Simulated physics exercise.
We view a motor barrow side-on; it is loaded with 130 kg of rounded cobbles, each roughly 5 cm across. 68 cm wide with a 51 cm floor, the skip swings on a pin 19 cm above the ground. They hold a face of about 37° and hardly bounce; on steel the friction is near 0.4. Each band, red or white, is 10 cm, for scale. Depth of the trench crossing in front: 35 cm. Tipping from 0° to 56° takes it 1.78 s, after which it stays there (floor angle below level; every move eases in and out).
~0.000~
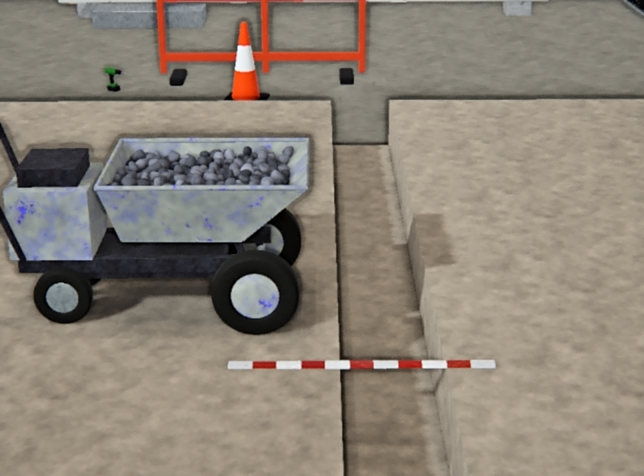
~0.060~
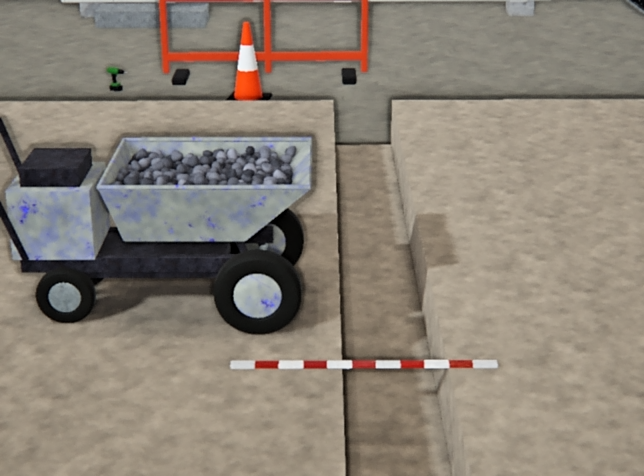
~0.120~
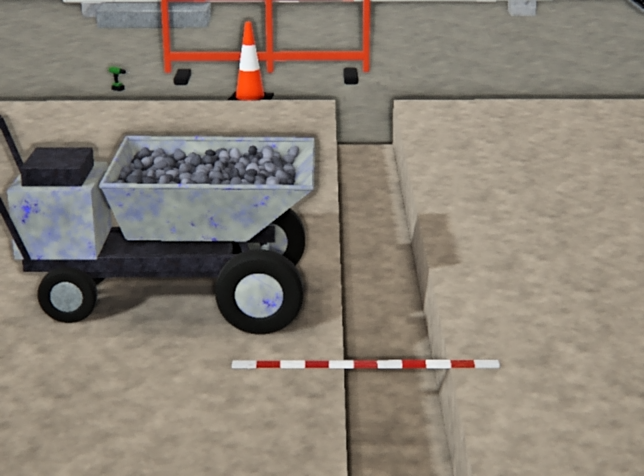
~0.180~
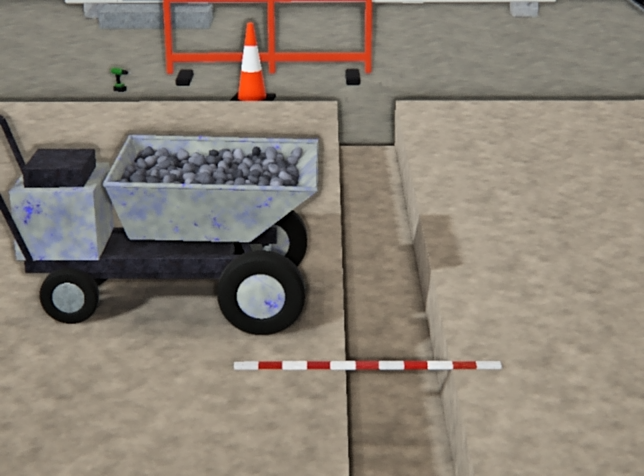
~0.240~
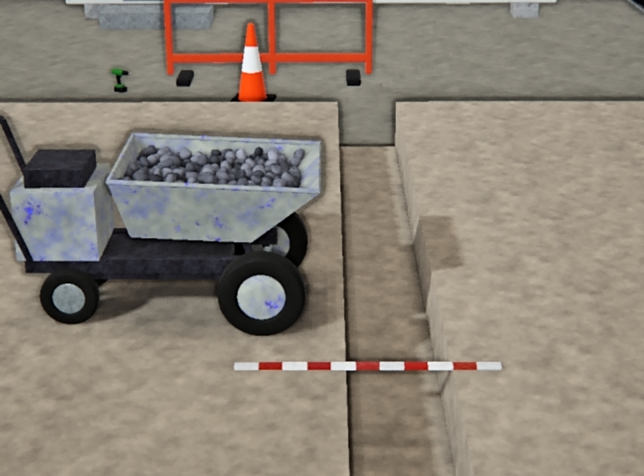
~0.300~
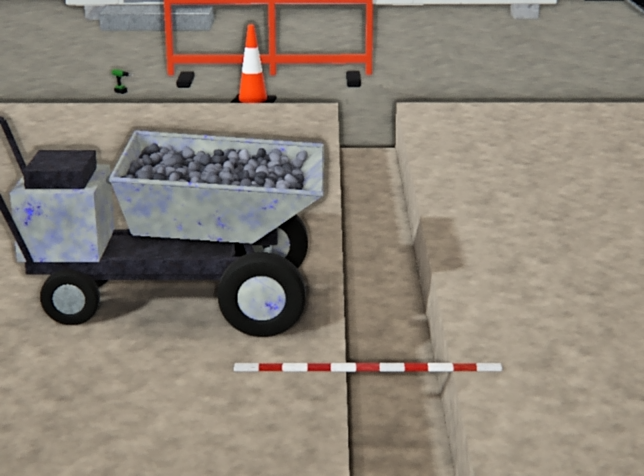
On bare ground beside a narrow trench, a motor barrow loaded with rounded grey cobbles stands left of a red-and-white banded pole; the view shifts very slightly, and the skip tilts slightly, its right-hand lip dipping a little.
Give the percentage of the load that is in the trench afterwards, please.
Near 85 per cent of the load.
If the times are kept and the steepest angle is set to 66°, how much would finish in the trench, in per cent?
About 80%.
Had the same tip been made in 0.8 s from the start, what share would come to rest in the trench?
Probably about 75 in a hundred.
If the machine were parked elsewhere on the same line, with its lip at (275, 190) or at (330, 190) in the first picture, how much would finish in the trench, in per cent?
100 and 65 %.
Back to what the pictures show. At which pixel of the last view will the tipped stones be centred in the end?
Resting centre: About (412, 355).
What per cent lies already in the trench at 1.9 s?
Roughly 25% by that time.
After 1.3 s the floor is at 47°; 100 % in the skip; the foremost stones are at (370, 233).
After 1.9 s the floor is at 56°; 71 % in the skip, 27 % in the trench, 3 % past the trench; the foremost stones are at (465, 307).
After 2.2 s the floor is at 56°; 42 % in the skip, 45 % in the trench, 13 % past the trench; the foremost stones are at (536, 311).
After 4.2 s the floor is at 56°; 0 % in the skip, 85 % in the trench, 15 % past the trench; the foremost stones are at (605, 315).
